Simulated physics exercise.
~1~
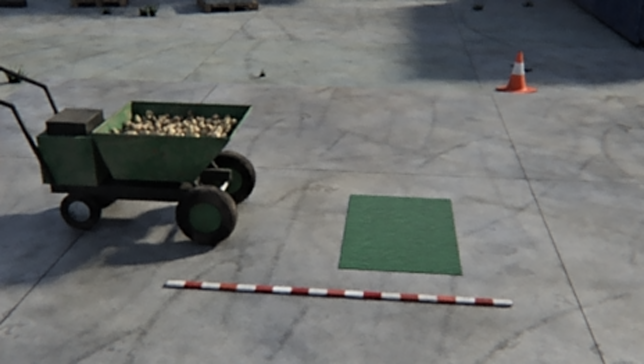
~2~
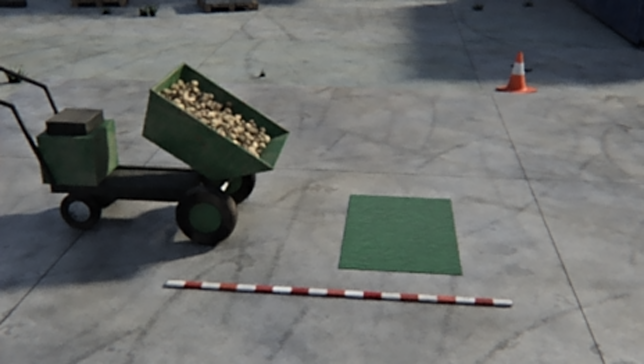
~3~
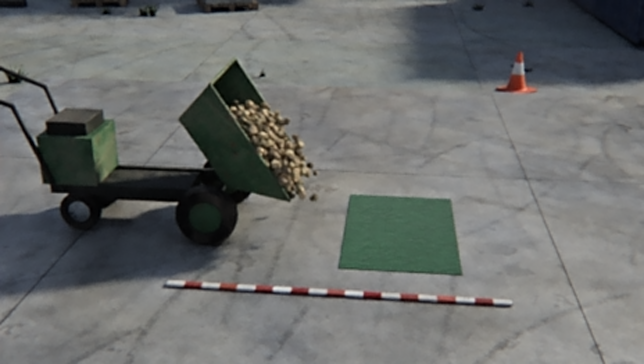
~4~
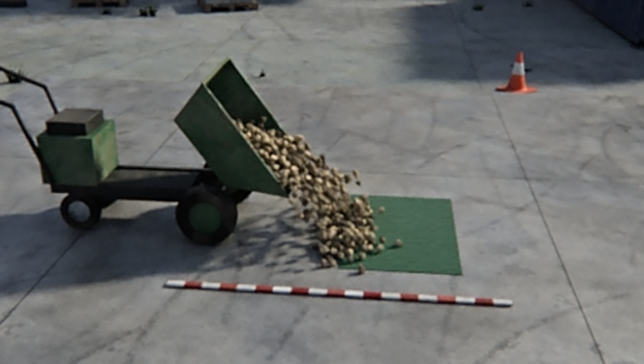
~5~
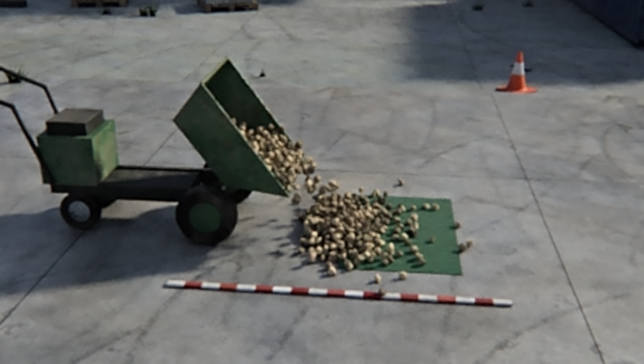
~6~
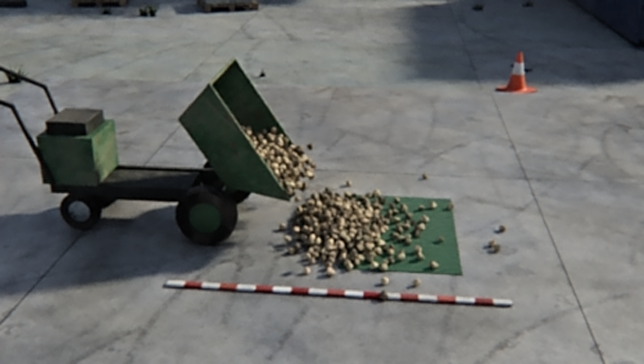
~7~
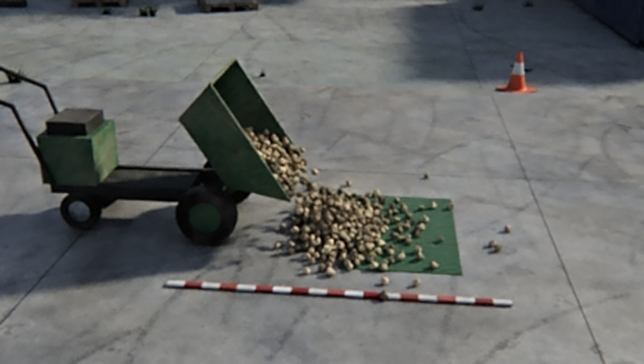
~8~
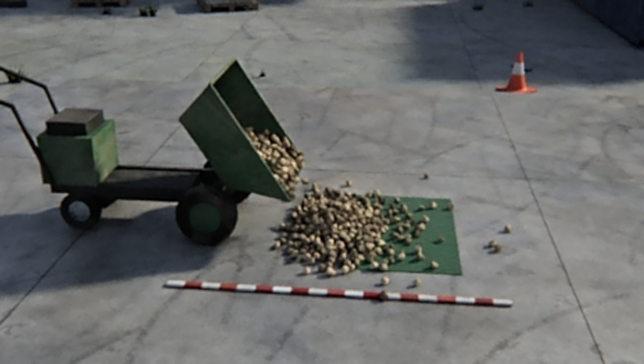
On a concrete yard, a green motor barrow tips its skip forward to the right and jerks it slightly, spilling stones onto the ground and a flat green sheet; the skip stays tilted, still holding many stones, beside a heap partly covering the sheet, with a few strays beyond.
